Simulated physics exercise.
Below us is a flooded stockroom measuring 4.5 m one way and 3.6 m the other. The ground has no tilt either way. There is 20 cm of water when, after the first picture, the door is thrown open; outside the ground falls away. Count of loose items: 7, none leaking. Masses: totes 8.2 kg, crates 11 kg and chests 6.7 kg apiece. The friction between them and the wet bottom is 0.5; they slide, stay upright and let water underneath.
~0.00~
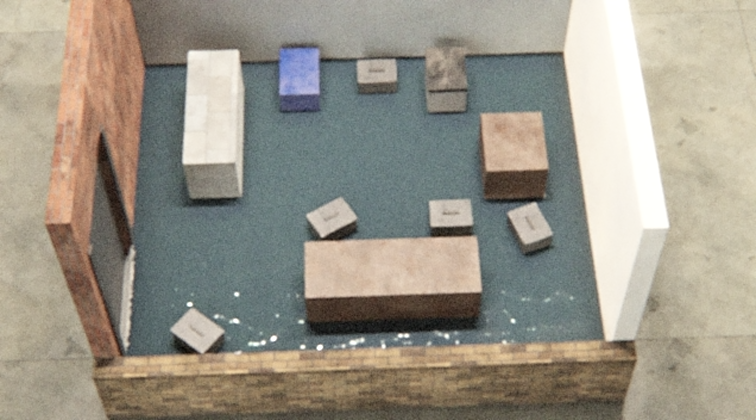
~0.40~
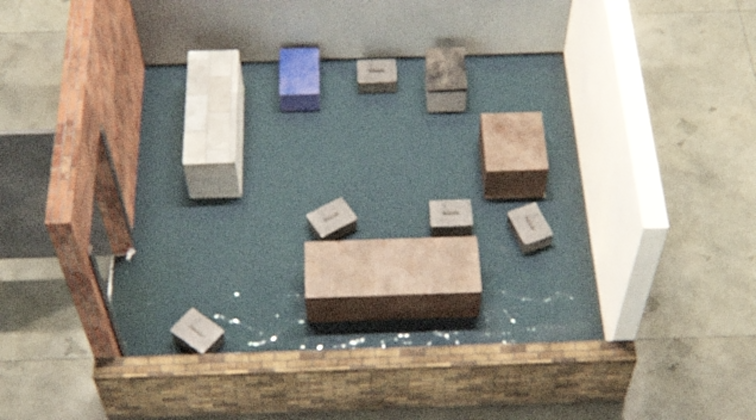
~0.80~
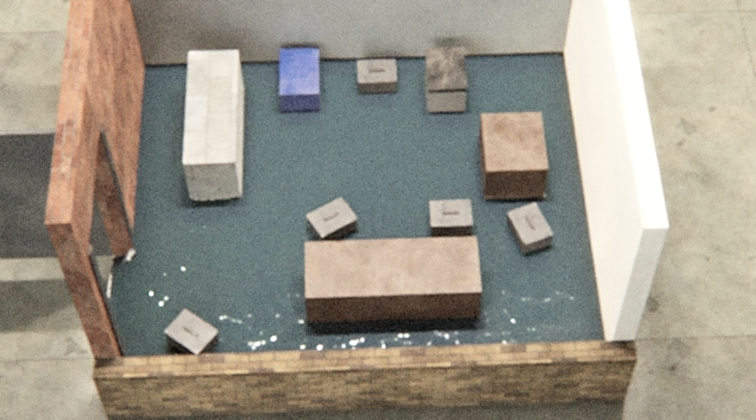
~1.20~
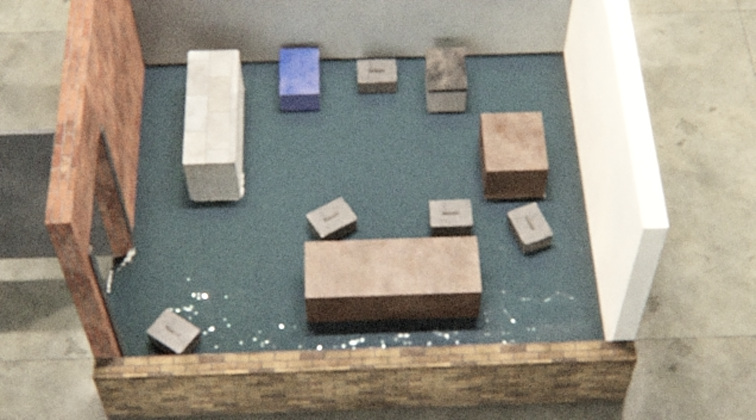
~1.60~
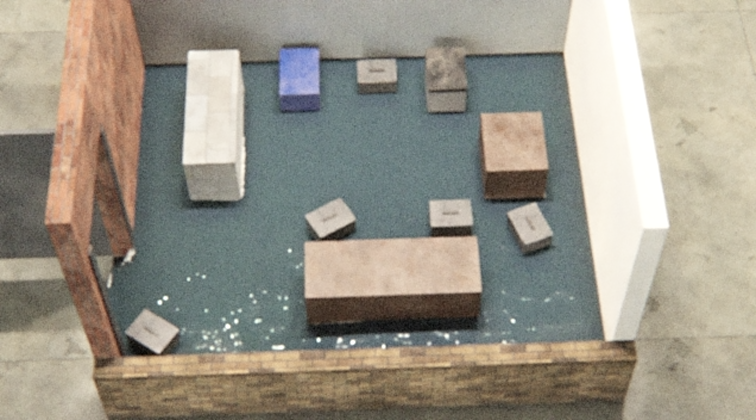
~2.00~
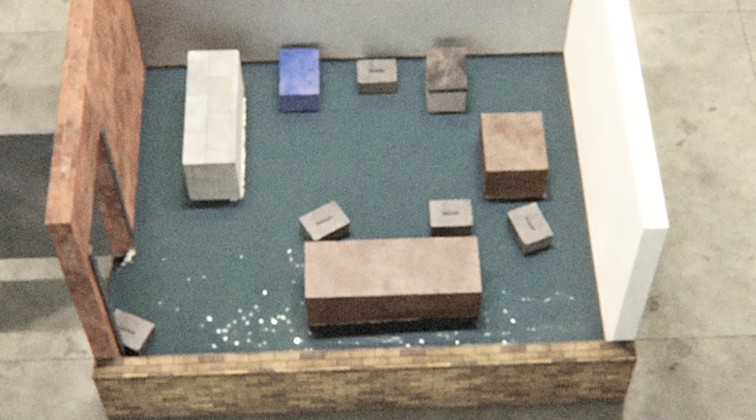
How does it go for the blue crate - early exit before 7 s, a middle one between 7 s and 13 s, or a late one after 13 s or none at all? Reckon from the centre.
The blue crate makes a late exit or none.
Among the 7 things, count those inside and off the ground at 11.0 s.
It comes to 5.
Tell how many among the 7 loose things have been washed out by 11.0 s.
By that point, 2.
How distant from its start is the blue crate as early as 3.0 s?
Some 5 cm from the start.
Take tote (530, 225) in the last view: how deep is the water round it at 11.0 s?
Depth: Near 13 cm.
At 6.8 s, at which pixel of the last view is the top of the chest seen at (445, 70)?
(403, 83) or so.
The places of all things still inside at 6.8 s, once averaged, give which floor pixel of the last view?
It sits at about (373, 158).
After 3.0 s the blue crate is near (296, 75), 0.1 m from its start, afloat; 1 of 7 are out; 6 afloat.
After 6.8 s the blue crate is near (263, 72), 0.4 m from its start, afloat; 2 of 7 are out; 5 afloat.
After 11.0 s the blue crate is near (262, 73), 0.4 m from its start, afloat; 2 of 7 are out; 5 afloat.
After 15.0 s the blue crate is near (262, 74), 0.4 m from its start, afloat; 2 of 7 are out; 5 afloat.
